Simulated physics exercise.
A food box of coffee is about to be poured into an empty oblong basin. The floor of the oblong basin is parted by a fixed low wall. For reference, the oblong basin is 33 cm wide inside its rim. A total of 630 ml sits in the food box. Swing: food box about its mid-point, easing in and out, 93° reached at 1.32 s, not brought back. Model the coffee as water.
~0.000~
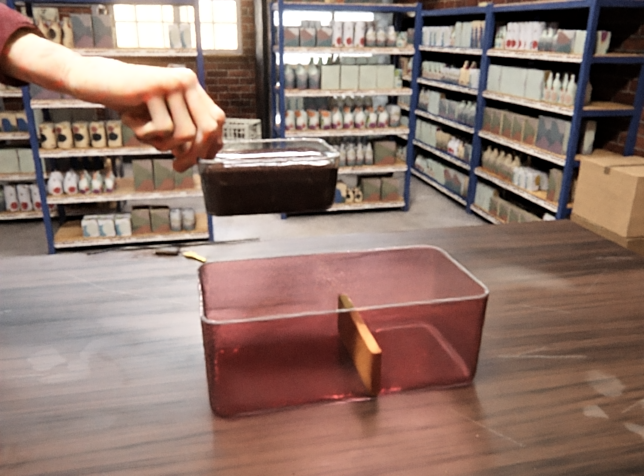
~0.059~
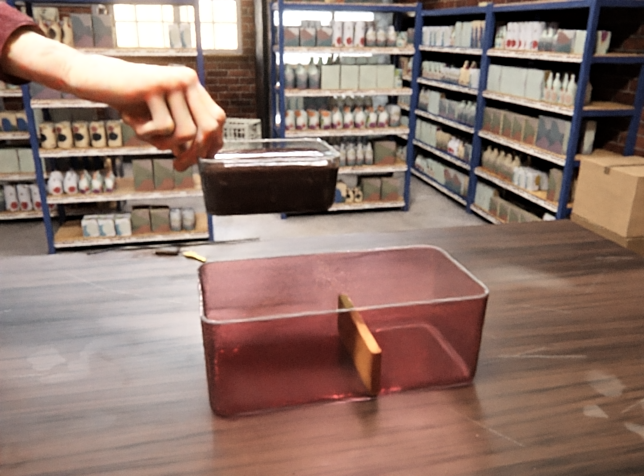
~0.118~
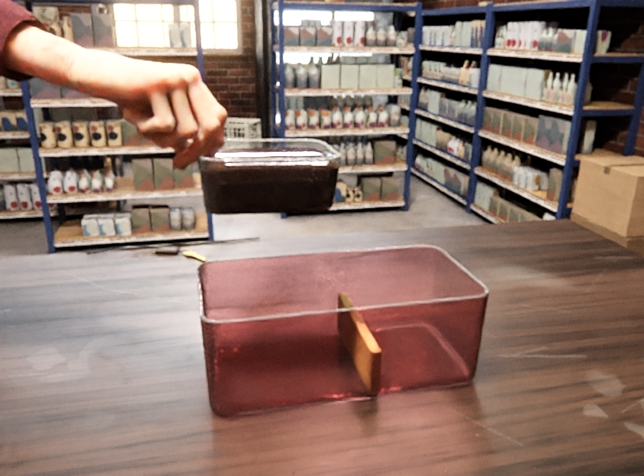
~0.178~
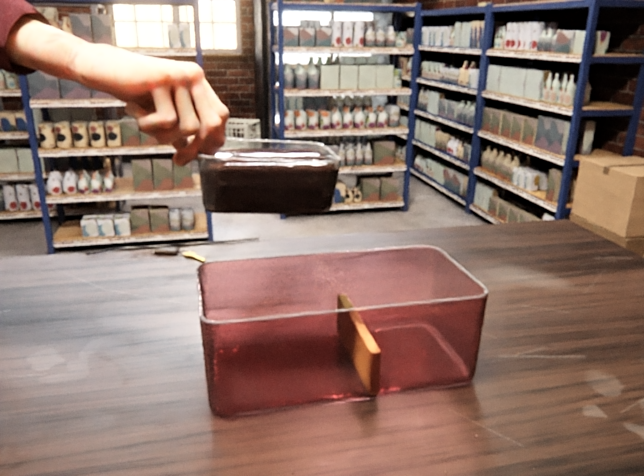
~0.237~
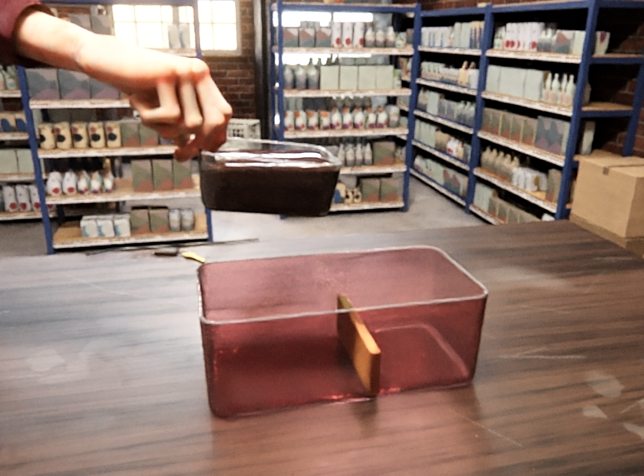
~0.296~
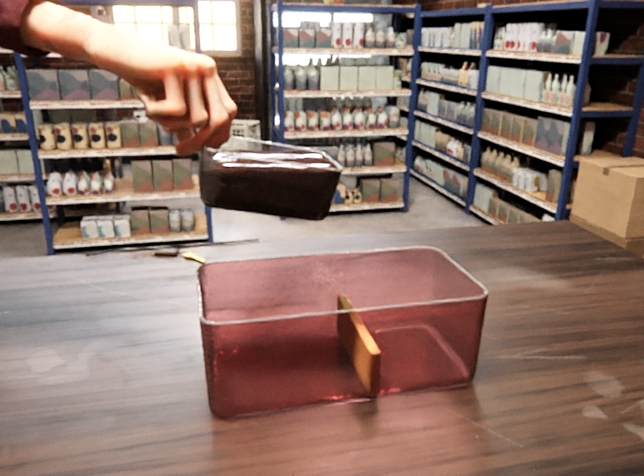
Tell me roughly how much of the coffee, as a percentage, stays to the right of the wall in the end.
Around 75 per cent stays on the right.
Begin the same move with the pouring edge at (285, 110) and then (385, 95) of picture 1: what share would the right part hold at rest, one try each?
Result: 40 per cent, then 85 per cent.
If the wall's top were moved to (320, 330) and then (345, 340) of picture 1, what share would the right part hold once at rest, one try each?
Respectively 90 and 75 %.
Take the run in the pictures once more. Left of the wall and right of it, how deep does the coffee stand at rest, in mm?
Final levels - left approx 6 mm, right approx 24 mm.
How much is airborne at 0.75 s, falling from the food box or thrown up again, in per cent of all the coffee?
Roughly 32 percent.
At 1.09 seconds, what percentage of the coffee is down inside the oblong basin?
Looks like about 86 % of the whole amount.
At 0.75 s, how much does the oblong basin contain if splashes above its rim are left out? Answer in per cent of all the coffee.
Near 26 in a hundred.
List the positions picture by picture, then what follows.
Tilt 0°; pouring edge (331, 149); surface from (200, 160) to (327, 155); the oblong basin's rim runs from (200, 292) to (462, 269); the wall's top is at (358, 322), in the first picture.
Tilt 0°; pouring edge (331, 149); surface from (201, 159) to (327, 155), in the second picture.
Tilt 2°; pouring edge (331, 150); surface from (201, 158) to (327, 155), in the third picture.
Tilt 4°; pouring edge (331, 153); surface from (201, 158) to (328, 156), in the fourth picture.
Tilt 7°; pouring edge (332, 157); surface from (201, 159) to (328, 157), in the fifth picture.
Tilt 11°; pouring edge (333, 162); surface from (203, 160) to (330, 158), in the sixth picture.
Then, 0.75 s in, the tilt is 57° and 42 per cent is still to pour, 2 is left of the wall and 24 right of it.
Then, 1.09 s in, the tilt is 86° and 9 per cent is still to pour, 10 is left of the wall and 75 right of it.
Then, 1.44 s in, the tilt is 93° and 2 per cent is still to pour, 22 is left of the wall and 75 right of it.
Then, 1.82 s in, the tilt is 93° and 0 per cent is still to pour, 24 is left of the wall and 75 right of it.
Finally, 24 per cent lies left of the wall, 75 right of it and 1 outside.
